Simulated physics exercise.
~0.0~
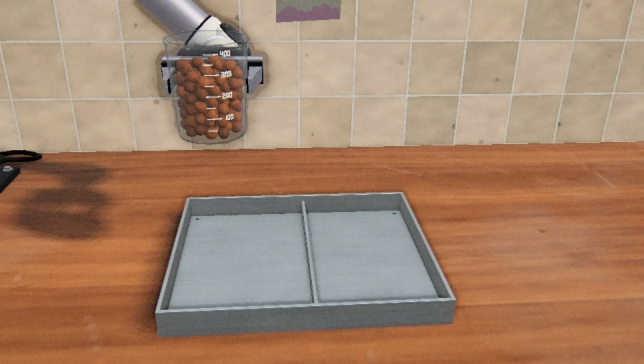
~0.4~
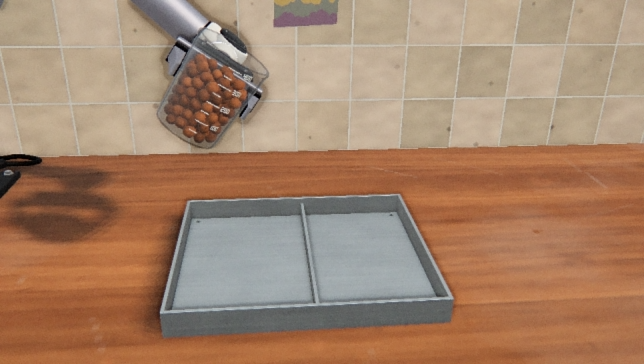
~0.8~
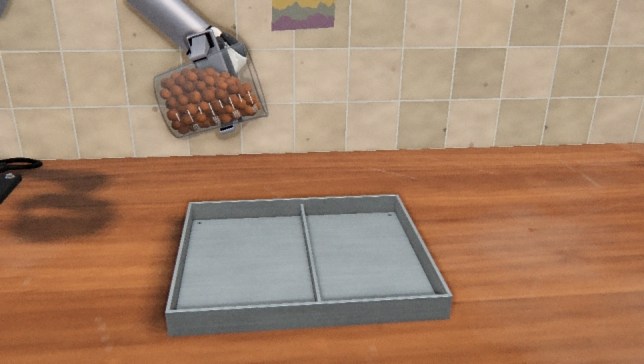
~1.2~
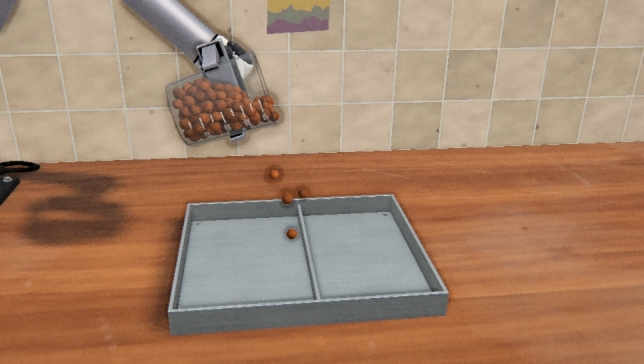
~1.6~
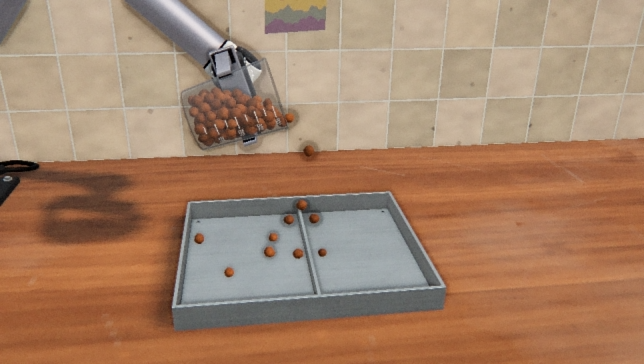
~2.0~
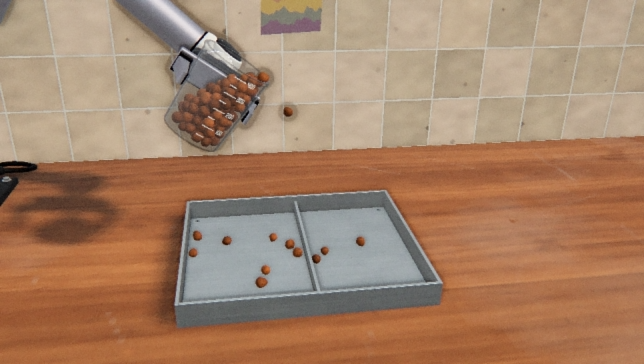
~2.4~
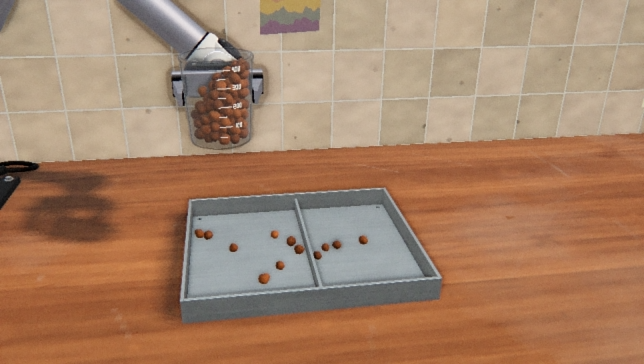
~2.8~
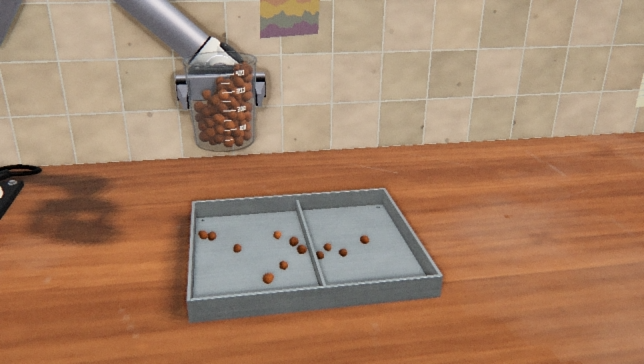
A grey robotic arm reaches in from the upper left, holding a clear beaker full of round brown hazelnuts above a wooden counter, seen from slightly above against a beige tiled wall. Below sits a shallow grey tray split into two parts by a cross wall. The arm tips the beaker to the right until it lies on its side, and a few nuts drop out, scattering on both sides of the divider. It then turns the beaker back upright. Most nuts remain inside, while a small number rest in the tray, more of them in the left part.
